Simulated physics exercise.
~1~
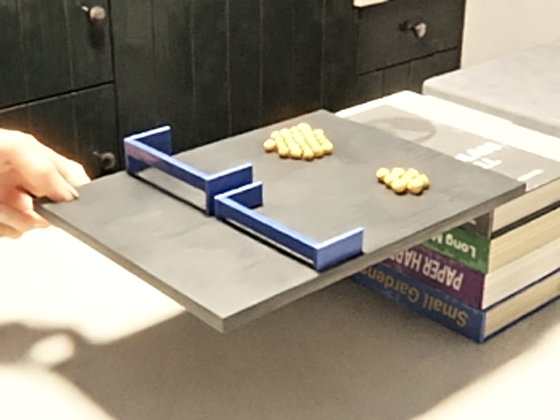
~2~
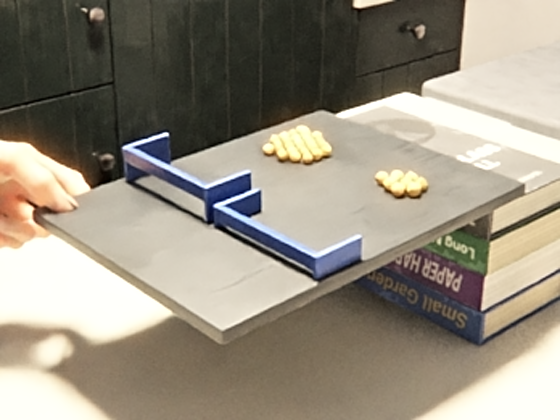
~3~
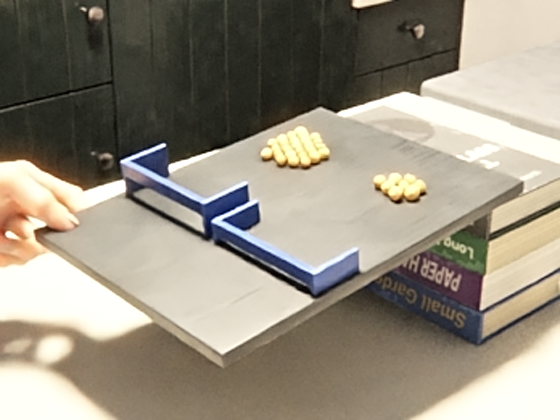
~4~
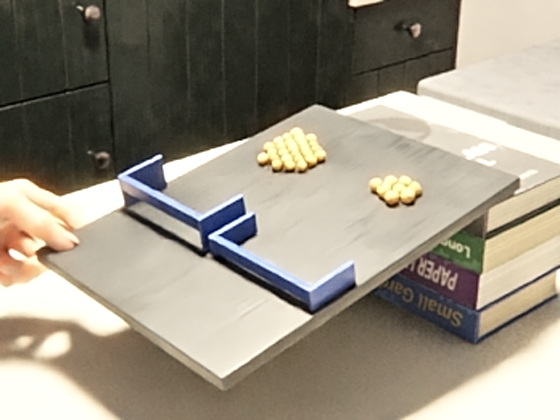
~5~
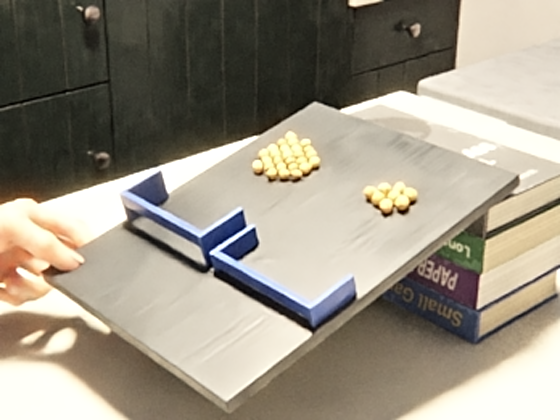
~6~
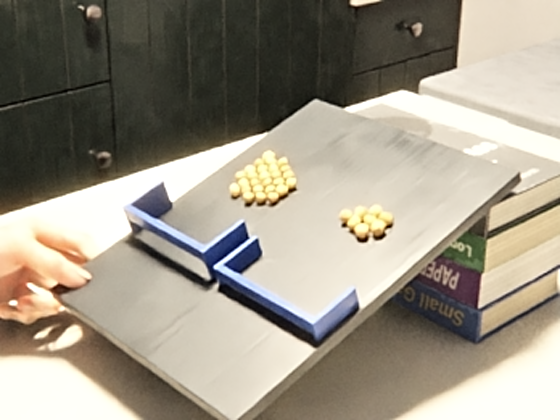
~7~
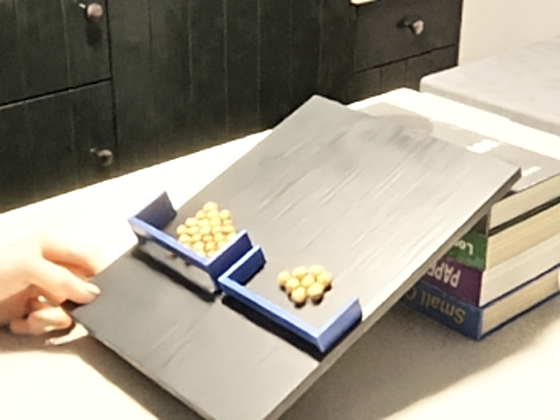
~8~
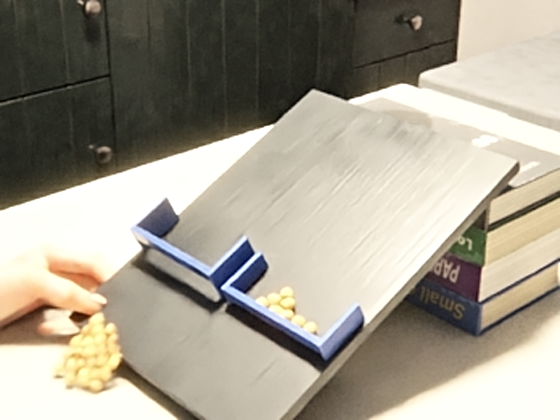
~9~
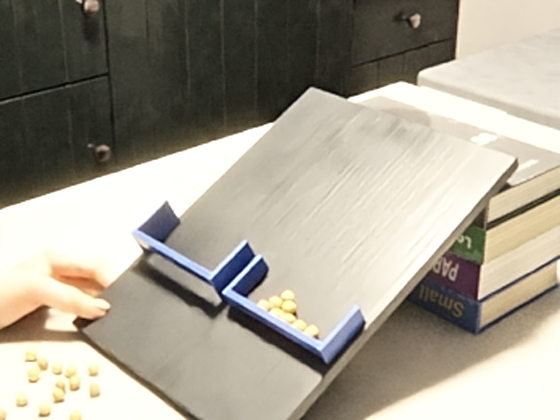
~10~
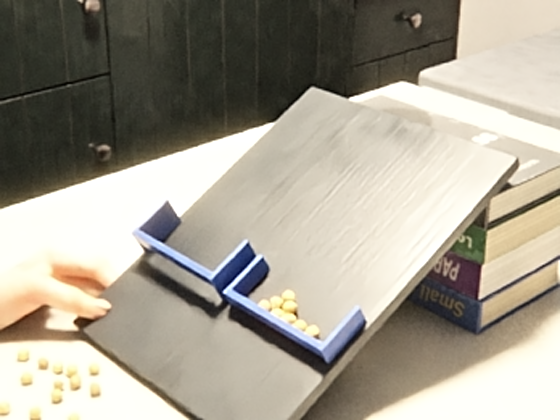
Yellow pellets slide down a tilting board, one group caught by a blue barrier, the other spilling onto the counter.
